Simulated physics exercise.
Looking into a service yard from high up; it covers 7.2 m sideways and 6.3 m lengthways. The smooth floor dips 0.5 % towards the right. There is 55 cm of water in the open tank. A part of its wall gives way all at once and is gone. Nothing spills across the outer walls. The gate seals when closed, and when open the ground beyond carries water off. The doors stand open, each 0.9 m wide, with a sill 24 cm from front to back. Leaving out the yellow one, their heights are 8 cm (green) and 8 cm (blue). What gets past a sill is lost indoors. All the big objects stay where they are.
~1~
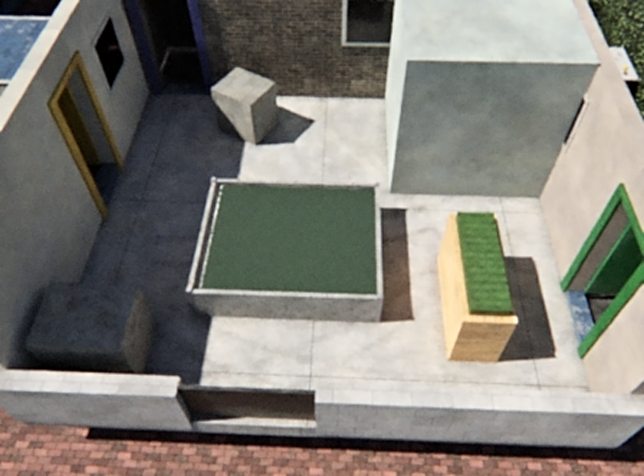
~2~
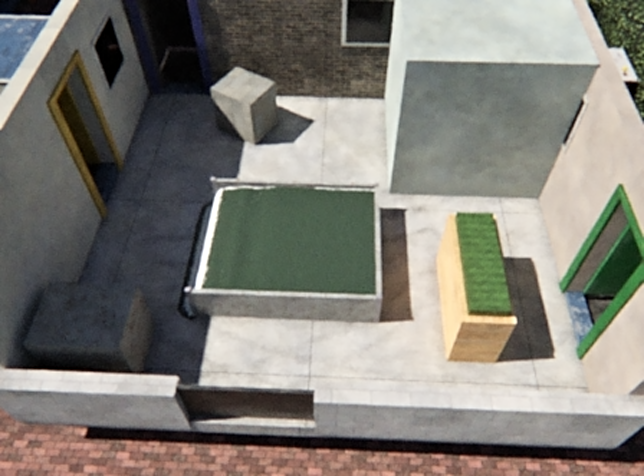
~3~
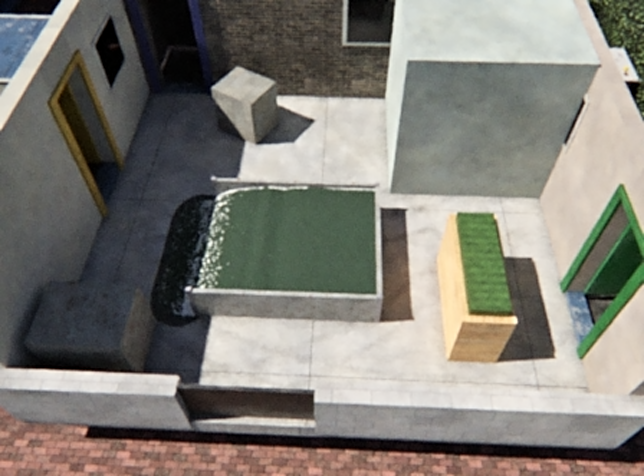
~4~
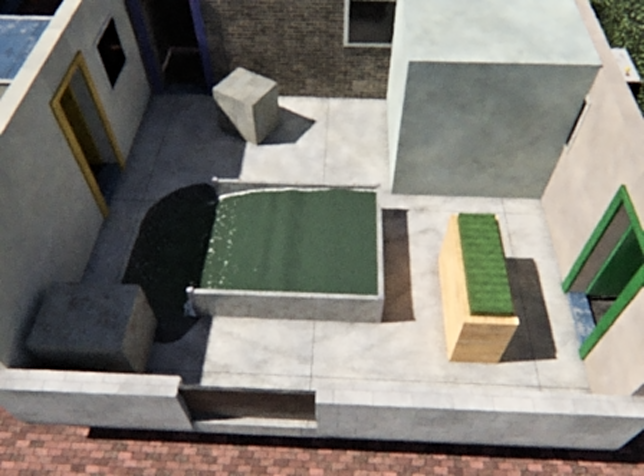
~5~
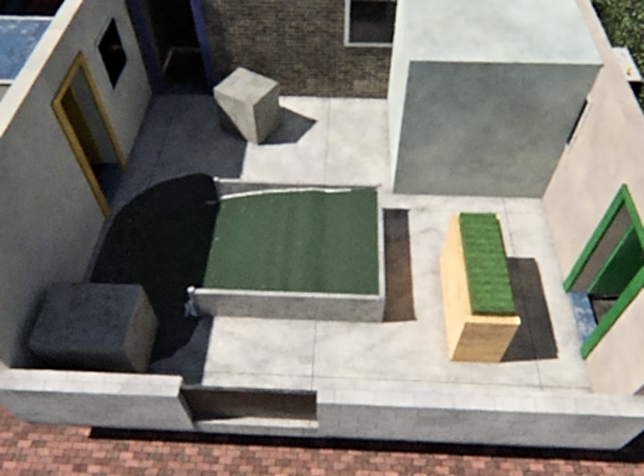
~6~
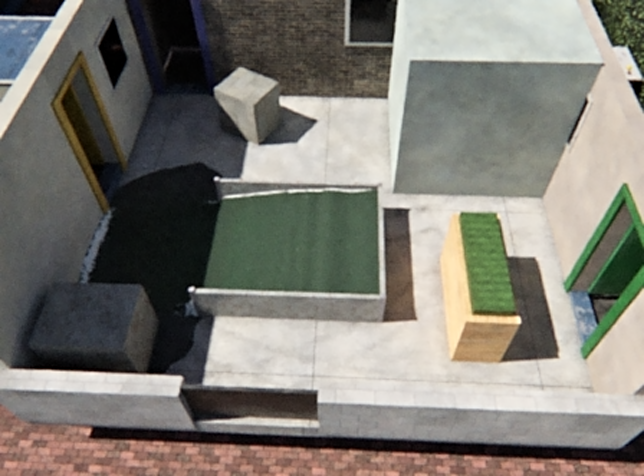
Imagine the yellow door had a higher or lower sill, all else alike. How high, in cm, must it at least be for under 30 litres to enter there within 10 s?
About 21 cm.
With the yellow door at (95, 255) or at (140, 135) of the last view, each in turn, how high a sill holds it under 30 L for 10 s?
Roughly 31 and 9.0 cm.
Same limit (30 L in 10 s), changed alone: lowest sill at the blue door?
About 22 cm at blue.
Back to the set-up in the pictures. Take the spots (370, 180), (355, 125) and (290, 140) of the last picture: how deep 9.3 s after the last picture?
Roughly 10, 8 and 4 cm, in turn.
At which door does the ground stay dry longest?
It is the green one.
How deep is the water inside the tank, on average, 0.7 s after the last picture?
Some 35 cm.
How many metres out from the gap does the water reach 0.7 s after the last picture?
Some 3.2 m out.
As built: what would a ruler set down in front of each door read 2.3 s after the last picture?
In cm: Green 0, blue 23, yellow 25.
Then, 0.7 s after the last picture water covers 20 % of the floor, deepest (40 cm) near (84, 312); 25 cm at the yellow door, 0 litres in over its 23 cm sill.
Then, 2.3 s after the last picture water covers 40 % of the floor, deepest (32 cm) near (41, 396); 25 cm at the yellow door, 12 litres in over its 23 cm sill.
Then, 9.3 s after the last picture water covers 95 % of the floor, deepest (12 cm) near (371, 162); 10 cm at the yellow door, 15 litres in over its 23 cm sill.
At the yellow door as built, the water peaked near 28 cm, 1.7 s after the last picture.
With a sill of 18.5 cm, 49 litres would have come in within the 10 s; with 24.5 cm, 9 litres. So under 30 litres takes about 21 cm.
